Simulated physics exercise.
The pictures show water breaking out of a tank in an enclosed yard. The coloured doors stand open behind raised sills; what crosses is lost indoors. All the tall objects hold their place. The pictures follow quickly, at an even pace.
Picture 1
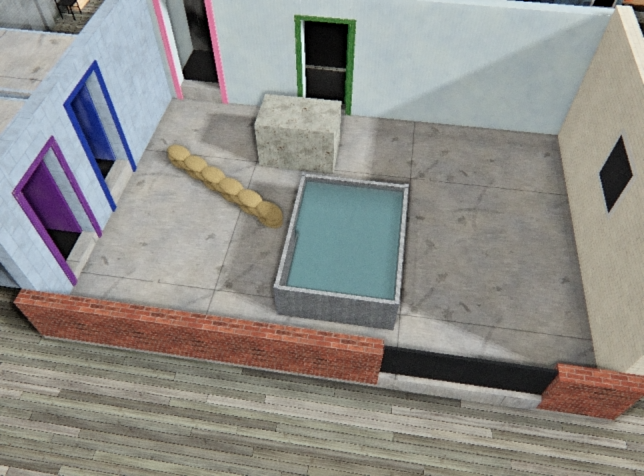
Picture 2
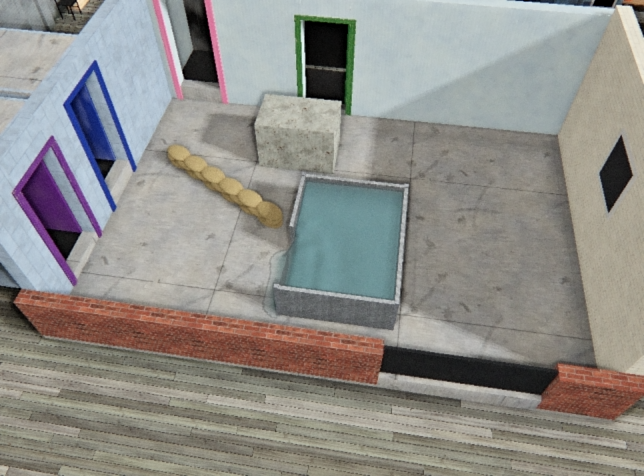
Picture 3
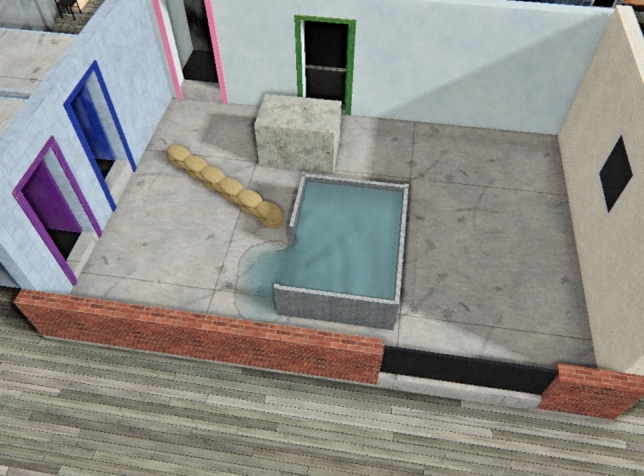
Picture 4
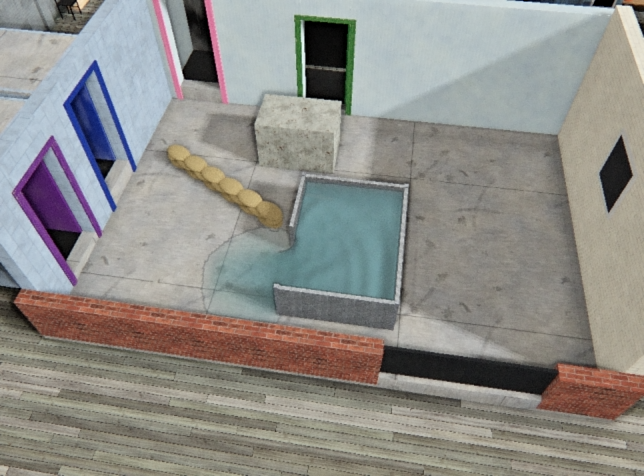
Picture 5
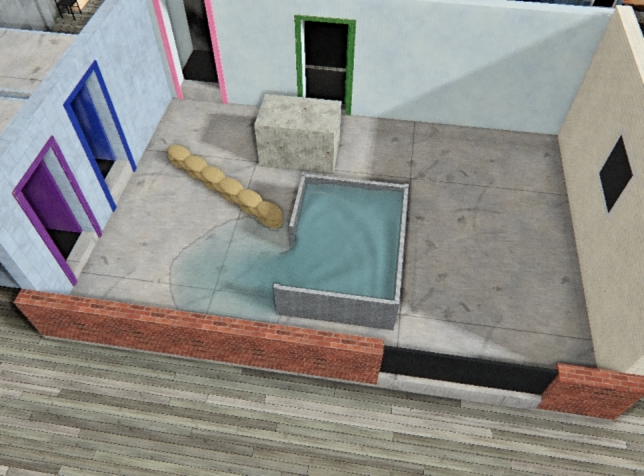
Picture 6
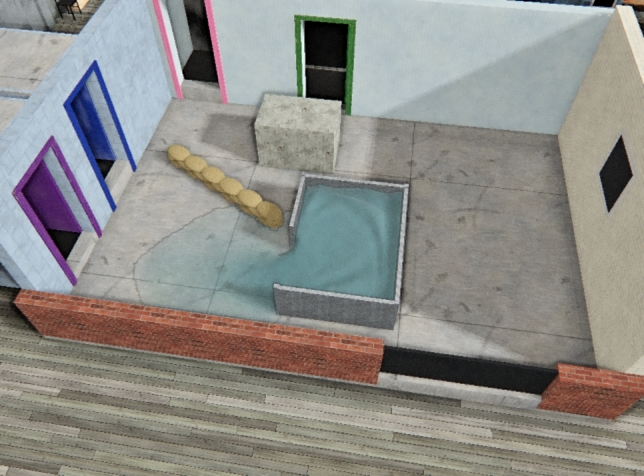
Water breaks through the left side of a grey, open-topped tank in a walled concrete yard, seen from above at a fixed angle. Purple and blue doorways stand at left, pink and green ones behind, with a pale block, a tan row of rounded shapes and a low brick wall in front. The blue-green water spreads leftward across the floor in a widening, thinning sheet.
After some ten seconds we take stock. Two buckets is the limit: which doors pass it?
The pink door holds within the limit; the green door holds within the limit; the purple door floods; the blue door holds within the limit.
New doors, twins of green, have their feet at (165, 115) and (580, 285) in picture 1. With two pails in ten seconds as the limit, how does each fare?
In that order: Lets more in, lets less in.
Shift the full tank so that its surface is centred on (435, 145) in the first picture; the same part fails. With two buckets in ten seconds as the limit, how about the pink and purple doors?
Then: The pink one holds, the purple one is under.
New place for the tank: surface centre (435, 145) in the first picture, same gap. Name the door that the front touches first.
First comes the green door.
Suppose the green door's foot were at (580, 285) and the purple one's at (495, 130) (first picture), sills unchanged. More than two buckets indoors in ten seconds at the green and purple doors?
Then: The green door keeps below it, the purple door takes less.
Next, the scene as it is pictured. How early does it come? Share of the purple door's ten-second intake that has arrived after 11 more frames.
Roughly 25 per cent.
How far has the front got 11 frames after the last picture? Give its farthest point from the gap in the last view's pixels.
Around (154, 134).
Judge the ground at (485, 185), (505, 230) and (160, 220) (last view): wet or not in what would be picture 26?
In that order: Dry, dry, covered.
A moment on, water covers 25 % of the floor; the pink door not reached, the green door not reached, the purple door under two buckets in, the blue door not reached.
Next, water covers 25 % of the floor; the pink door not reached, the green door not reached, the purple door over two buckets in, the blue door wet at the sill, nothing in.
Then, water covers 30 % of the floor; the pink door wet at the sill, nothing in, the green door not reached, the purple door far over two buckets in, the blue door wet at the sill, nothing in.
Later, water covers 45 % of the floor; the pink door wet at the sill, nothing in, the green door wet at the sill, nothing in, the purple door far over two buckets in, the blue door wet at the sill, nothing in.
In the end, water covers 75 % of the floor; the pink door wet at the sill, nothing in, the green door wet at the sill, nothing in, the purple door far over two buckets in, the blue door wet at the sill, nothing in.
